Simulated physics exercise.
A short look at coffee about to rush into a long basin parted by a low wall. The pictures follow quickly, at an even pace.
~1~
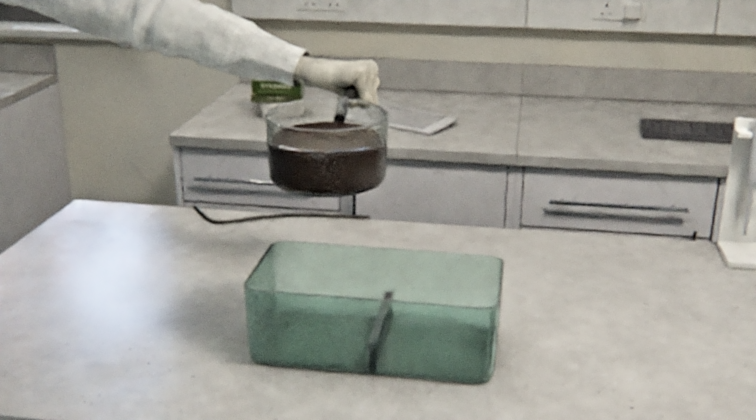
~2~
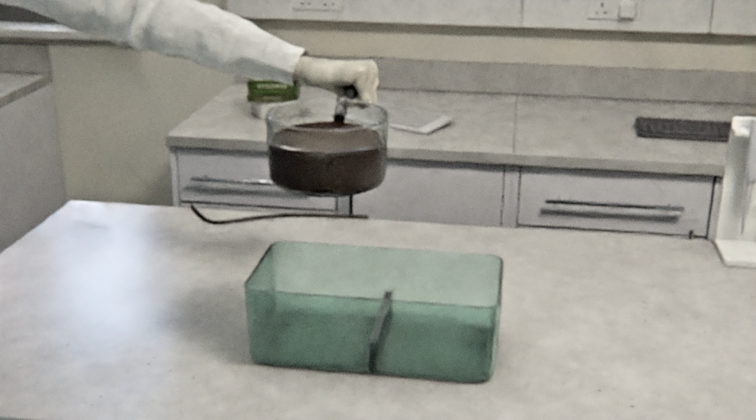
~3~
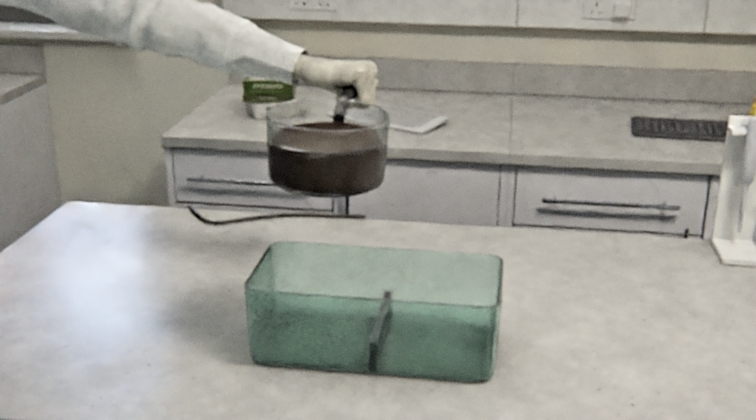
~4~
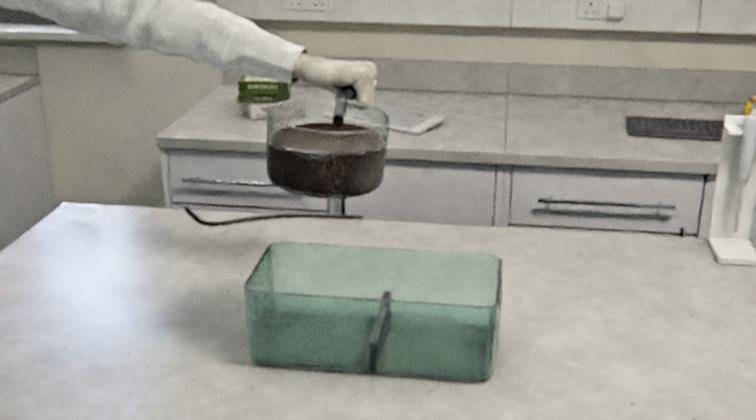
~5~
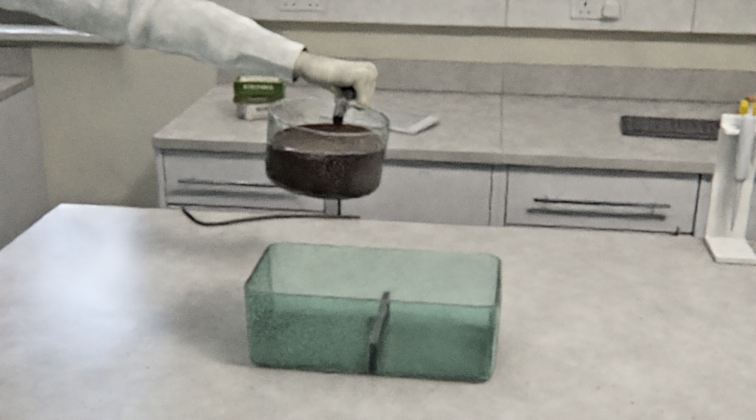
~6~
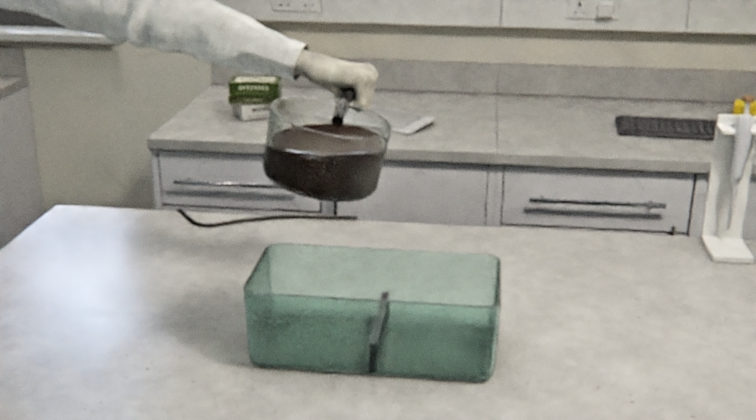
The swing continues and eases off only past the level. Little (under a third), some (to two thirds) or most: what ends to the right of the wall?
It comes to over two thirds.
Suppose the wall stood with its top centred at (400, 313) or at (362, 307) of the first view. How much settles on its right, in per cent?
Roughly 75 per cent, and 95 per cent.
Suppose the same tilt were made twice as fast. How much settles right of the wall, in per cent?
Near 75 %.
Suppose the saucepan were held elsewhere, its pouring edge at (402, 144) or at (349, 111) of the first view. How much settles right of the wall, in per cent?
About 95 and 65 per cent.
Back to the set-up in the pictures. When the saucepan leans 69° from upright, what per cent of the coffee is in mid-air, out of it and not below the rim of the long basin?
Near 30 %.
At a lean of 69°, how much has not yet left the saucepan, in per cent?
Some 65 per cent.
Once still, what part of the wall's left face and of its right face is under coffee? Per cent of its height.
Left: 10 %. Right: 90 %.
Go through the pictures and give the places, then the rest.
In the first frame, it leans 0°; its right rim is at (387, 118); the coffee meets the walls at (273, 133) and (385, 139); the long basin's rim runs from (259, 265) to (501, 283); the wall's top is at (381, 316).
In the second frame, it leans 0°; its right rim is at (387, 119); the coffee meets the walls at (273, 133) and (385, 139).
In the third frame, it leans 2°; its right rim is at (388, 120); the coffee meets the walls at (273, 133) and (385, 140).
In the fourth frame, it leans 4°; its right rim is at (388, 123); the coffee meets the walls at (272, 134) and (385, 141).
In the fifth frame, it leans 7°; its right rim is at (389, 127); the coffee meets the walls at (272, 135) and (385, 141).
In the sixth frame, it leans 11°; its right rim is at (390, 131); the coffee meets the walls at (271, 136) and (386, 142).
A moment on, the saucepan is tipped part way and 66 per cent is still to pour, 0 is left of the wall and 6 right of it.
Next, the saucepan is tipped right over and 9 per cent is still to pour, 4 is left of the wall and 73 right of it.
Then the saucepan is tipped right over and 0 per cent is still to pour, 8 is left of the wall and 90 right of it.
Later the saucepan is tipped right over and 0 per cent is still to pour, 8 is left of the wall and 90 right of it.
At rest 8 per cent lies left of the wall, 90 right of it and 2 outside.
